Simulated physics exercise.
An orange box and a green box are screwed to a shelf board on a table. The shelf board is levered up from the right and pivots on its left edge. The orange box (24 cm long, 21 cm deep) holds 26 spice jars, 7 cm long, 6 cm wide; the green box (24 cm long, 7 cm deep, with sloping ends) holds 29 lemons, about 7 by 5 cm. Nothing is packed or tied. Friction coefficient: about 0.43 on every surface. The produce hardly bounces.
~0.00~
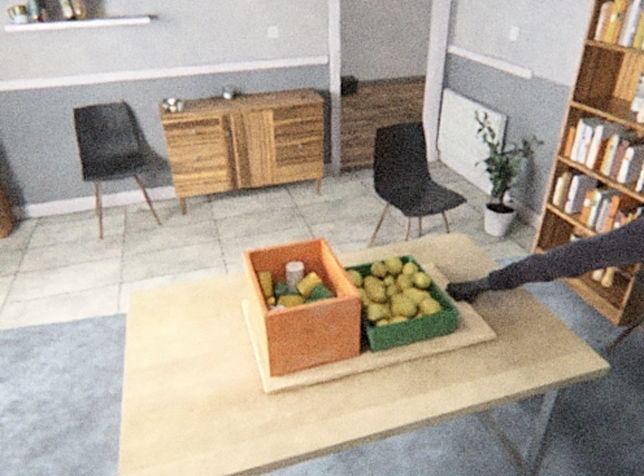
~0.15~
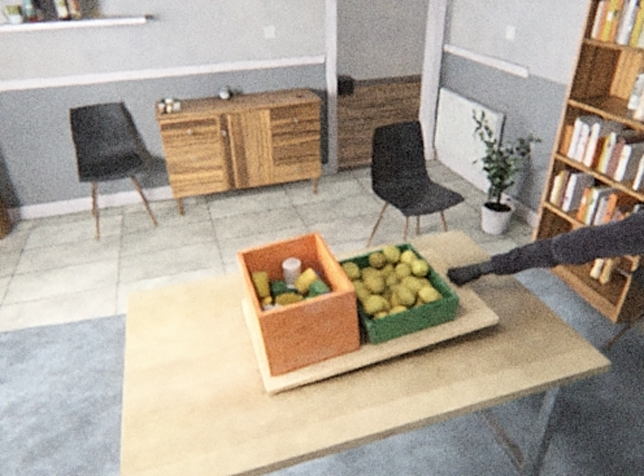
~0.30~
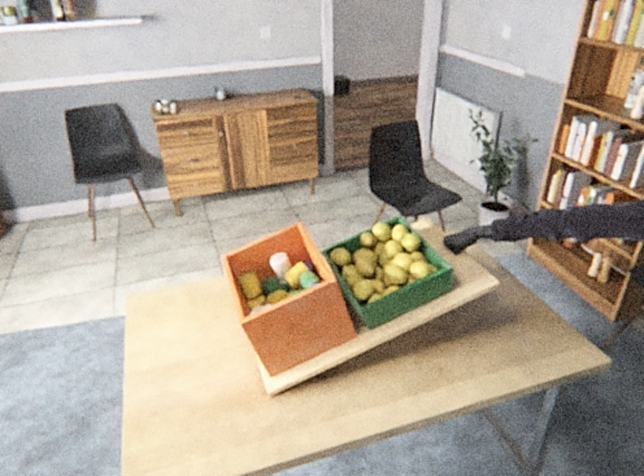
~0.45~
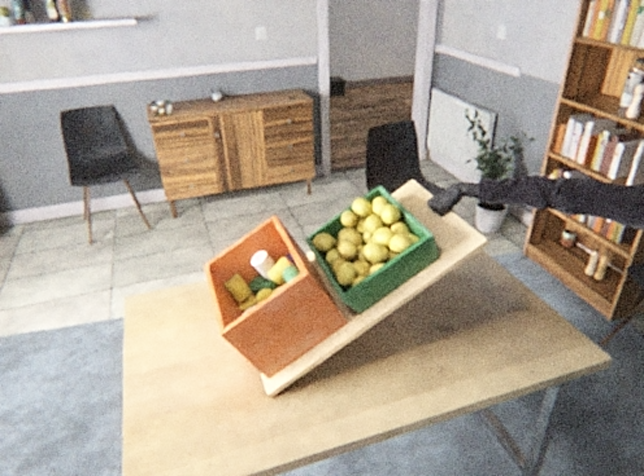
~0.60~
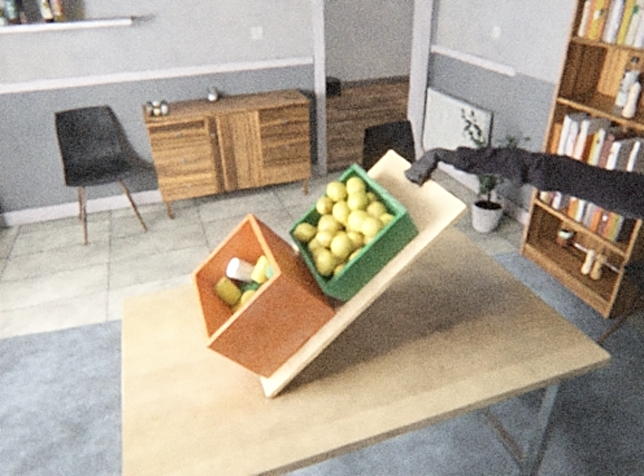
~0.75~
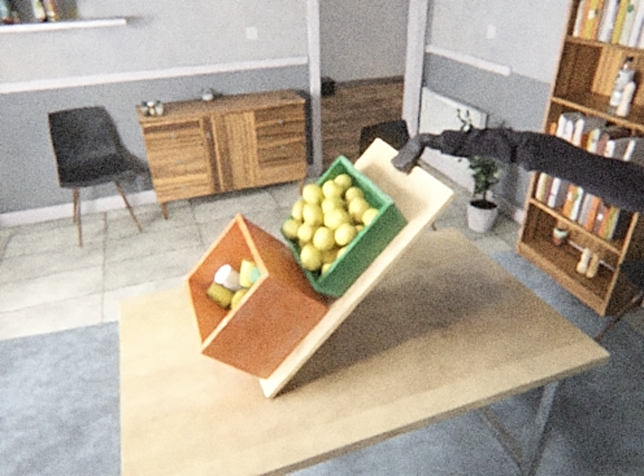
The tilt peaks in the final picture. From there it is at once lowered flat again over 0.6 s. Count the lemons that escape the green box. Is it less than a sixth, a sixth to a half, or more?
Fewer than one in six of the lemons leave the green box.
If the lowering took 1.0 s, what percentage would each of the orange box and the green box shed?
In that case orange box 0, green box 0 per cent.
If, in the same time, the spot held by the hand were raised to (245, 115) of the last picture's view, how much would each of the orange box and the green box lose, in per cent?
In that case orange box 30, green box 90 per cent.
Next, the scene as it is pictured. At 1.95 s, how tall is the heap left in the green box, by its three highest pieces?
About 13 cm.
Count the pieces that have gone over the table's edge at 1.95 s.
Roughly 0.
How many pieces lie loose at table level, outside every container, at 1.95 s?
Roughly 1.
After 0.94 s, tilt 34°; orange box 26 in, 0 out and green box 29 in, 0 out.
After 1.18 s, tilt 9°; orange box 26 in, 0 out and green box 29 in, 0 out.
After 1.52 s, tilt 0°; orange box 26 in, 0 out and green box 28 in, 1 out.
When it is over (at 1.95 s), orange box 26 in, 0 out and green box 28 in, 1 out. Asked share, 1 of 29, 3 per cent.
